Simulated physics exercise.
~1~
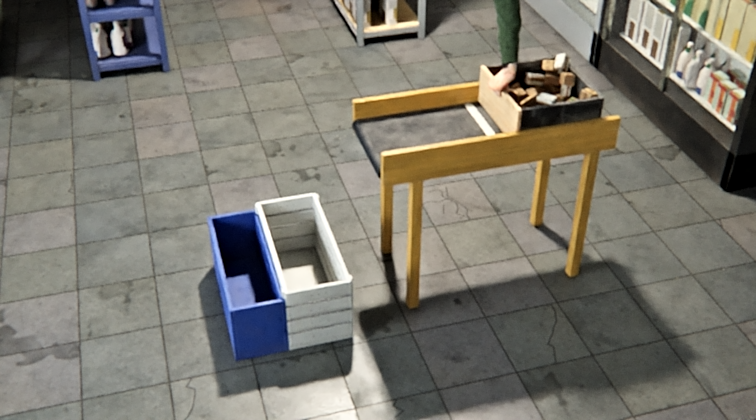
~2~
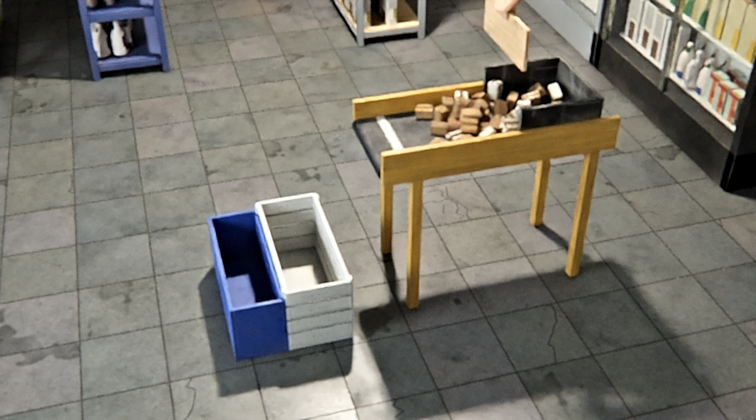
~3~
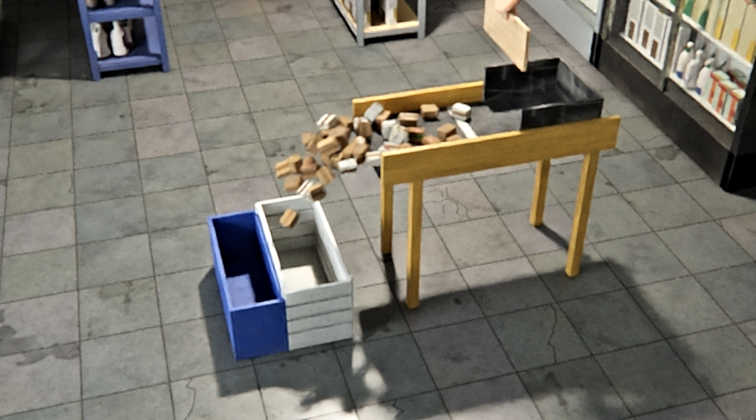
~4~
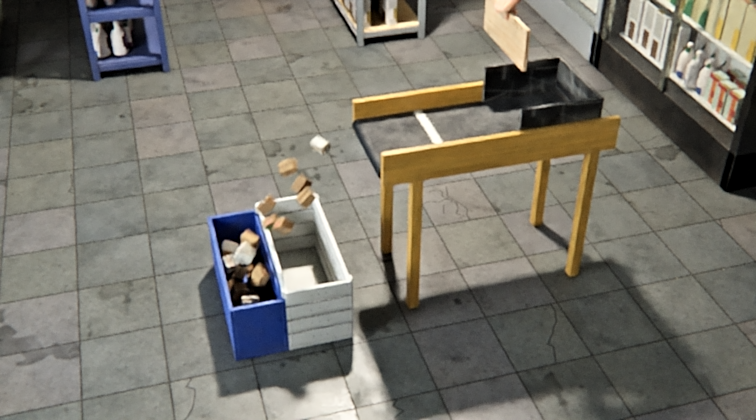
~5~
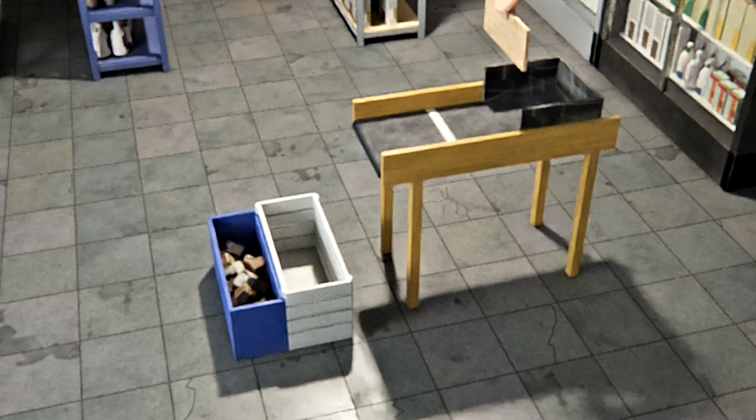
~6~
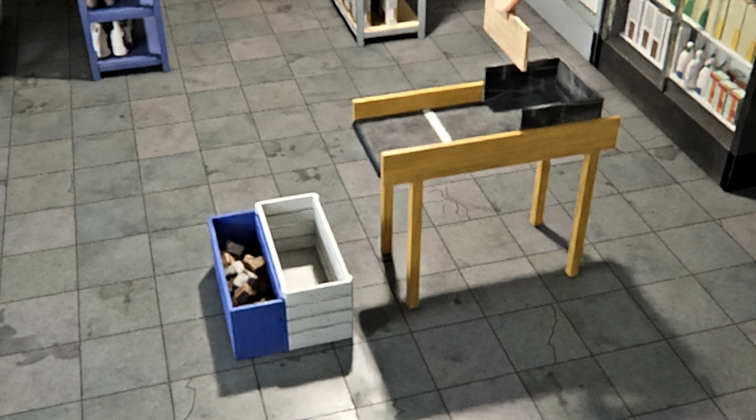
A hand lifts a gate, and small brown and white blocks slide left into the blue tote.
